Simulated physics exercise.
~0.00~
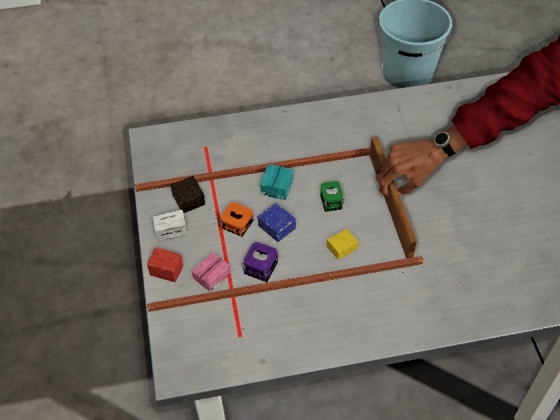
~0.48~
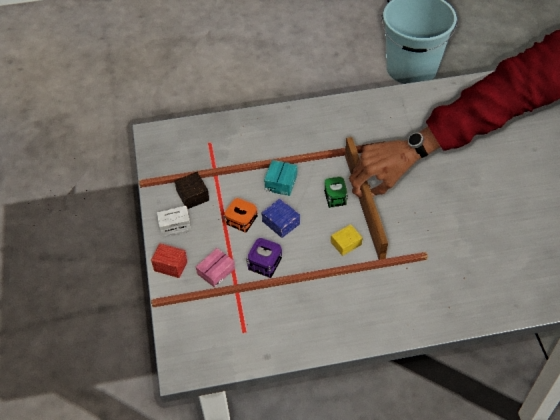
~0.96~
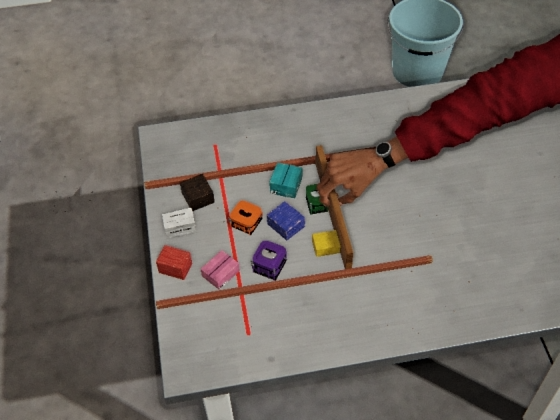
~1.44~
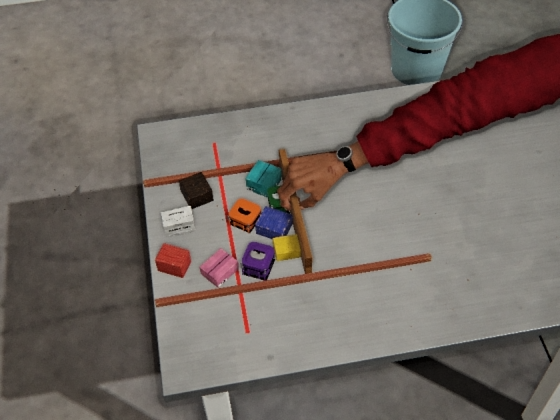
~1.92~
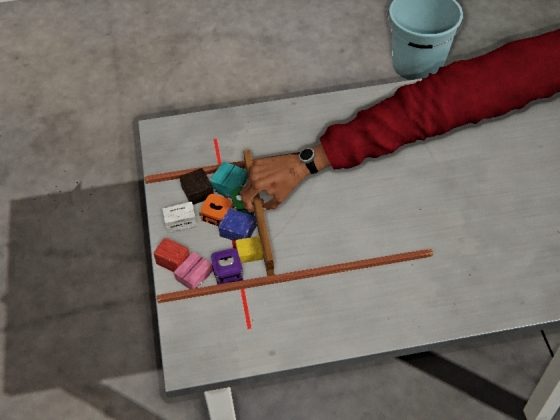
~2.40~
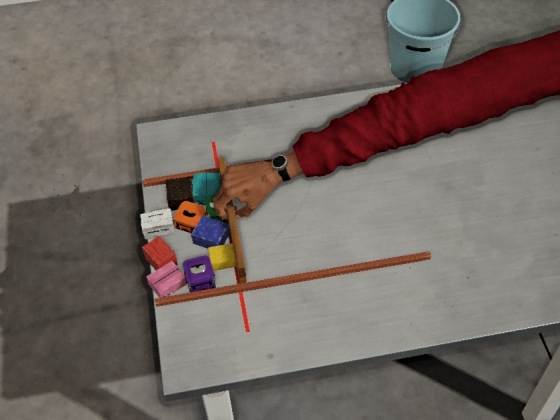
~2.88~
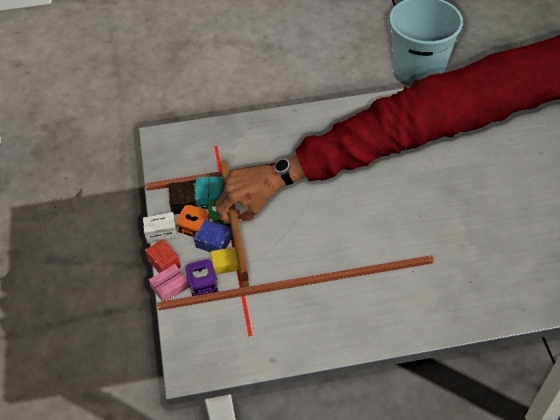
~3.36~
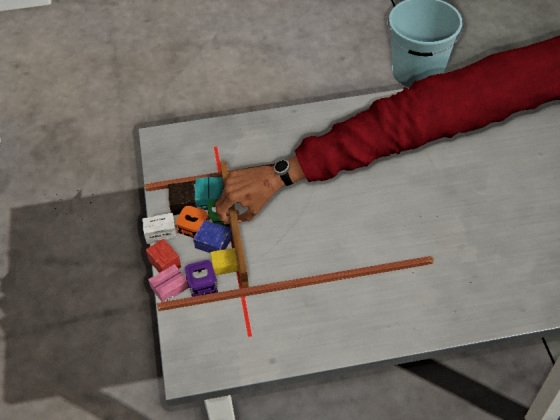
At the start, ten small coloured blocks lie scattered between two wooden rails on a grey table, while a hand in a red sleeve holds an upright board at the right. The hand slides the board left, and it reaches the yellow and green pieces first. The turquoise and blue ones are soon swept along too, and then the rest bunch together as the board nears the red line. The board stops at the line, with the blocks crowded near the table's left edge. The hand stays on the board, and none of the blocks falls off.
